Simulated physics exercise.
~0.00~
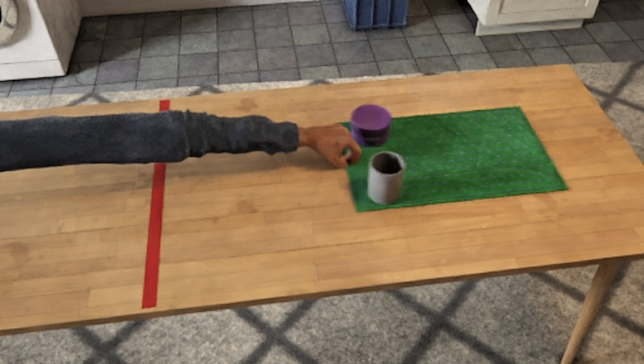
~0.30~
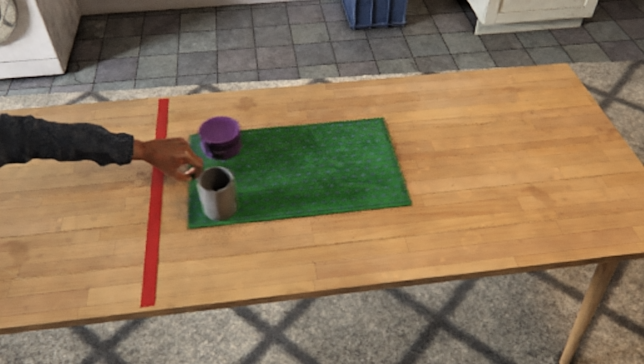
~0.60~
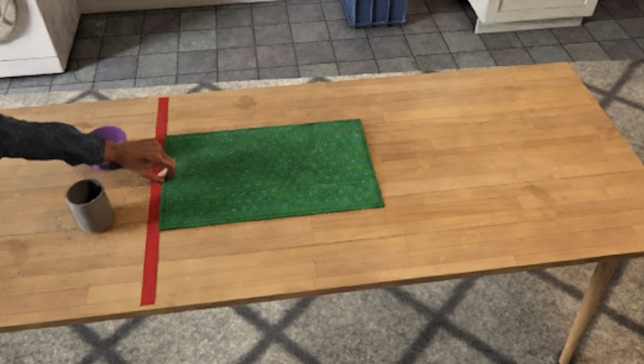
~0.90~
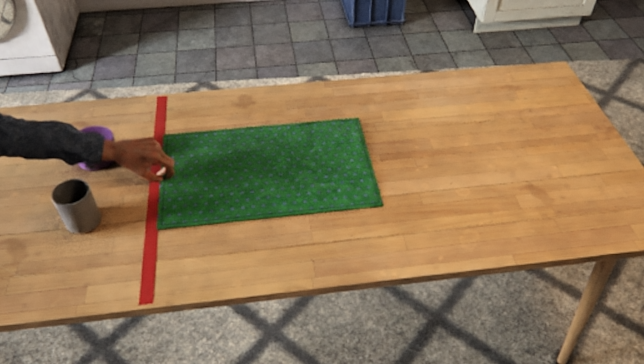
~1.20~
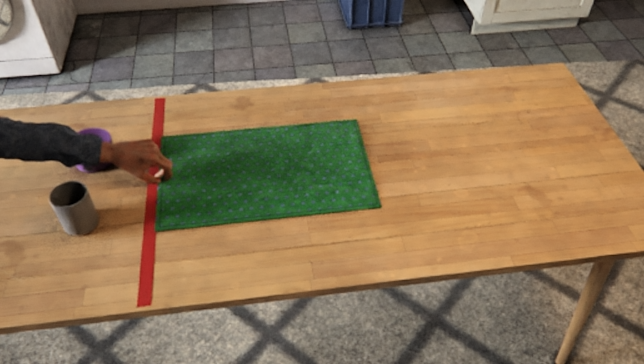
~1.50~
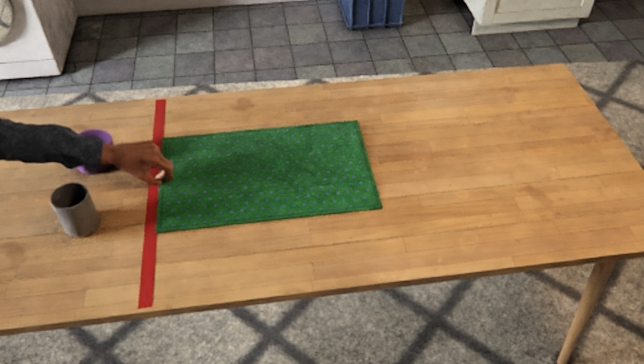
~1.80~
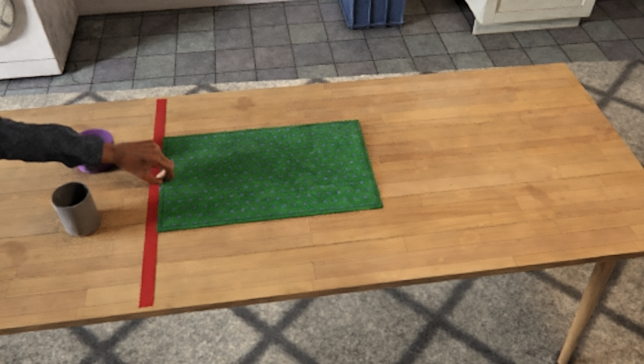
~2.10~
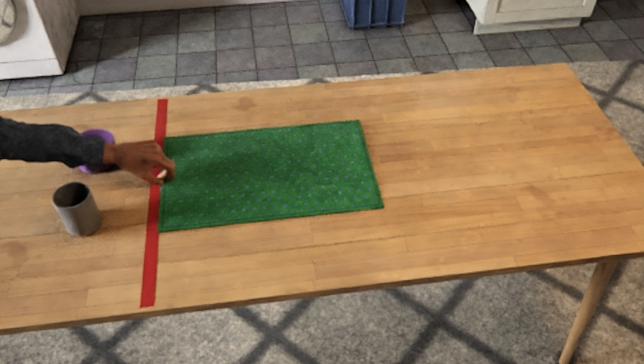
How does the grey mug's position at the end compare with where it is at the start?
At the start the grey mug stands on the green runner, well to the right of the red tape. By the end it stands far to the left, on the bare wood on the other side of the tape.
